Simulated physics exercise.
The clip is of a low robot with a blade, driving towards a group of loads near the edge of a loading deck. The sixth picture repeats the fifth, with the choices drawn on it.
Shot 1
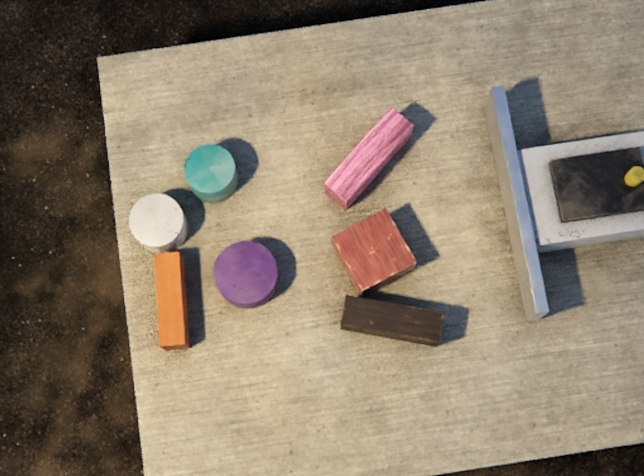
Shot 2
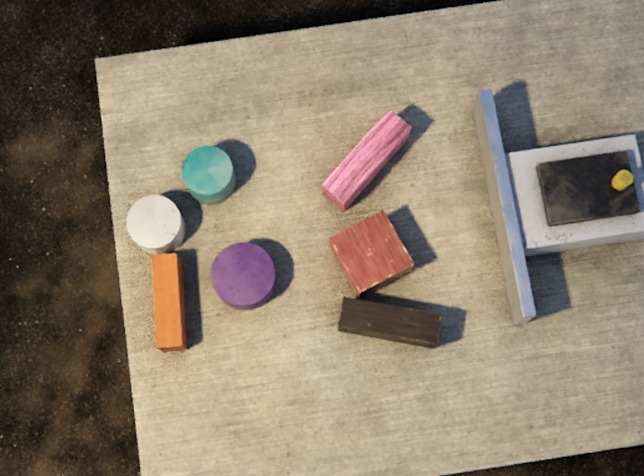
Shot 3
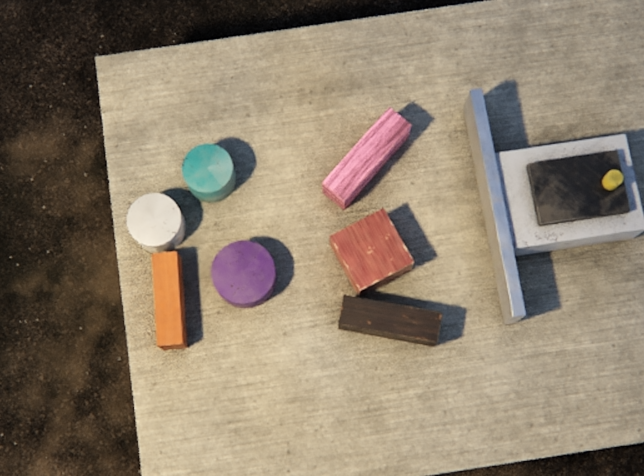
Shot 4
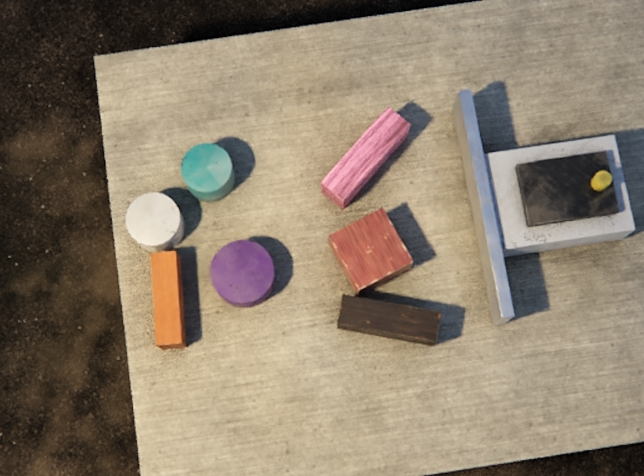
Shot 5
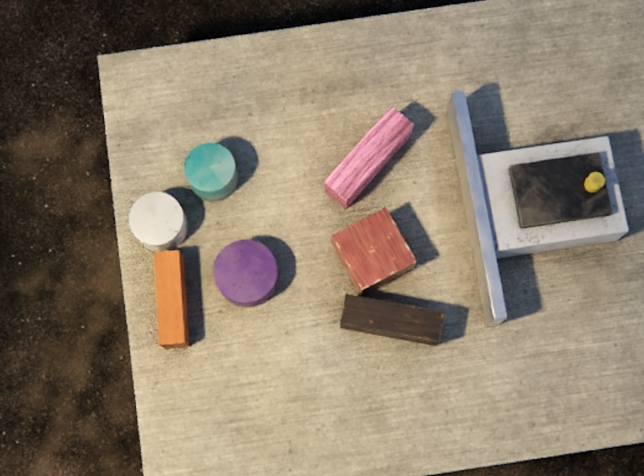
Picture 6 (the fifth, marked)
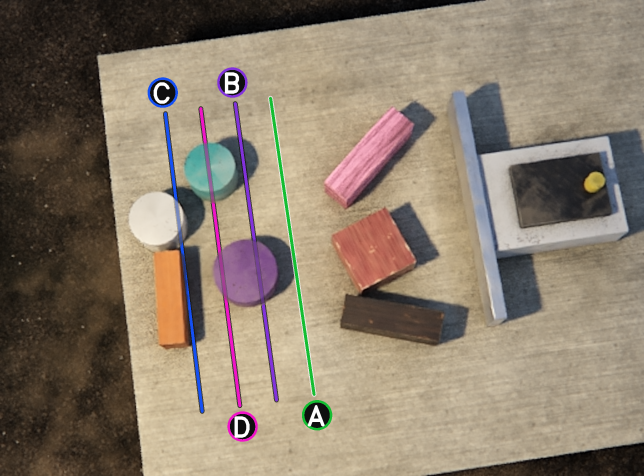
In this clip, a low grey robot with a wide blade moves a short distance left across a pale deck, while the orange, white, turquoise, purple, pink, red and black loads ahead of it stay still.
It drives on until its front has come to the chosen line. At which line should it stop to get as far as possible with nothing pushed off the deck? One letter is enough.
As far as mark B.
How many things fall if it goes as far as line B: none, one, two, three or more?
By then, none.
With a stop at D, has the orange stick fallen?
By then, yes.
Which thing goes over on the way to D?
The orange stick goes over.
On the marked copy, A at (292, 242); B at (255, 247); C at (183, 258); D at (220, 252).
Following B. Soon after the start, robot (474, 203); black bar (356, 324); pink stick (342, 171).
Later, robot (393, 215); purple canister (226, 276); black bar (277, 333).
In the end, robot (332, 224); orange stick (128, 309); purple canister (166, 284); nothing has fallen.
As for the rest, A is safe but short; C drops the orange stick, purple canister and white canister; D drops the orange stick.
